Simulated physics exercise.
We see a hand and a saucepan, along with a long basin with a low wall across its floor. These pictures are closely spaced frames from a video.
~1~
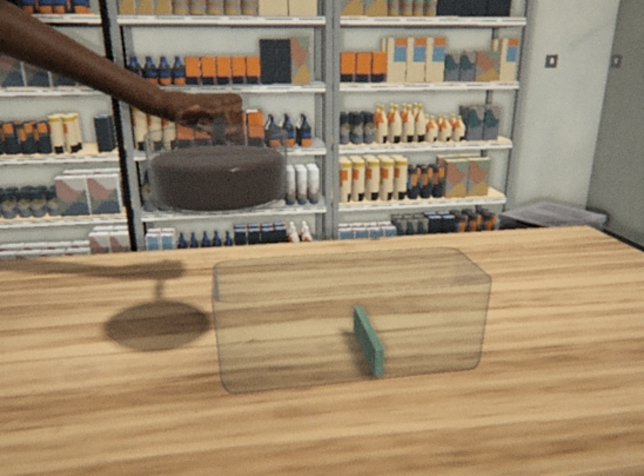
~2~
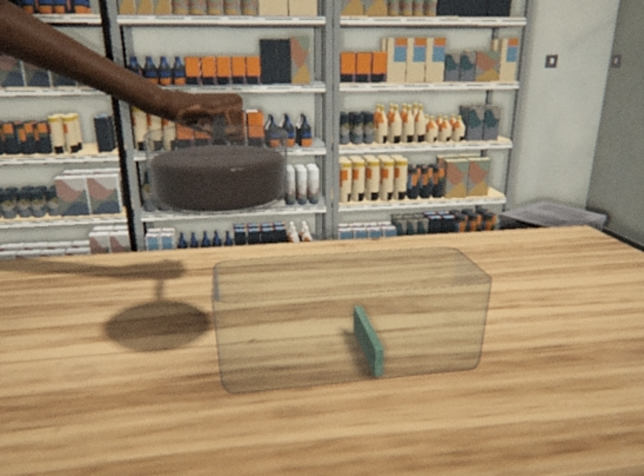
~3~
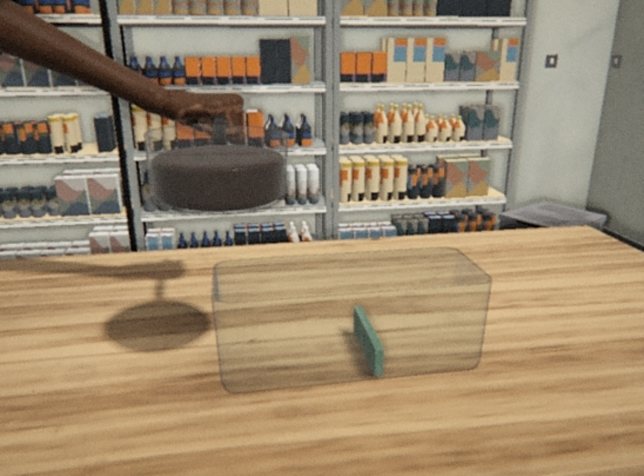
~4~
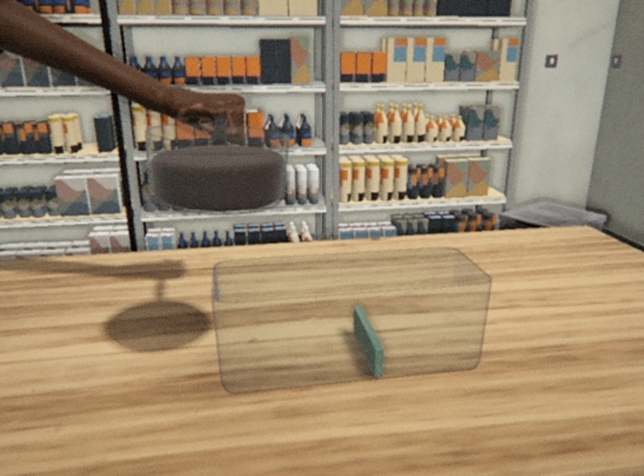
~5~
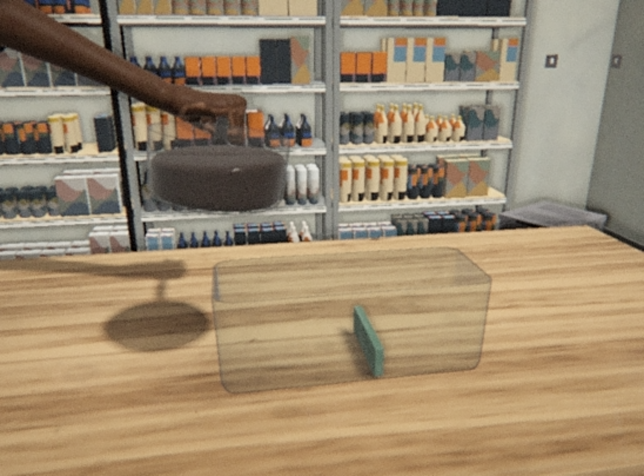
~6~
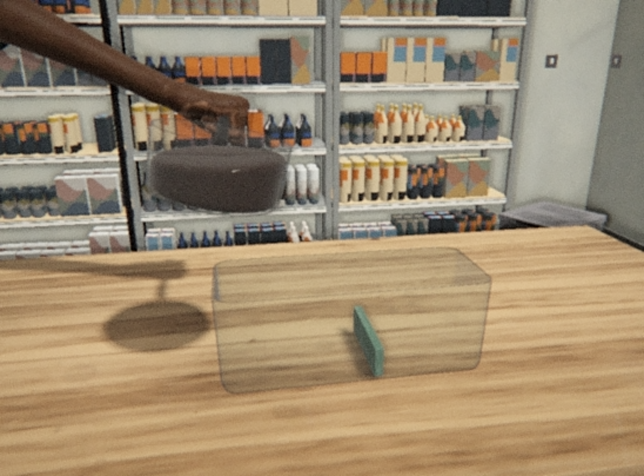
To begin with, a hand holds a clear saucepan of dark coffee level above a wooden table, up and to the left of a long, see-through basin with a low green wall across its floor. The hand then gradually tilts the pan slightly, its right side dipping a little.
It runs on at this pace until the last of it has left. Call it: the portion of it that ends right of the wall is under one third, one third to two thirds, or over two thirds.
Under one third.
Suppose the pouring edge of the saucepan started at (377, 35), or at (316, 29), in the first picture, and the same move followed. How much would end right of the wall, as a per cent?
First place gives some 80 %, second place some 60 %.
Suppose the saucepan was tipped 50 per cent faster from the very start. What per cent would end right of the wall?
It comes to around 15 per cent.
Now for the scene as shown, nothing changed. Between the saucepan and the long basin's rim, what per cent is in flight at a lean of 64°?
Roughly 30 in a hundred.
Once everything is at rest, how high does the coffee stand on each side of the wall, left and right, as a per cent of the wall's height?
The left comes to 80 % and the right to 10 %.
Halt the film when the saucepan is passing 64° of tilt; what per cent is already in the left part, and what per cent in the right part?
Left: Roughly 5 %; right: Roughly 0 %.
A moment on, the tilt is 64° and 63 per cent is still to pour, 6 is left of the wall and 0 right of it.
Next, the tilt is 95° and 15 per cent is still to pour, 72 is left of the wall and 2 right of it.
Then the tilt is 99° and 2 per cent is still to pour, 90 is left of the wall and 5 right of it.
Later the tilt is 99° and 0 per cent is still to pour, 91 is left of the wall and 8 right of it.
In the end 91 per cent lies left of the wall, 8 right of it and 1 outside.
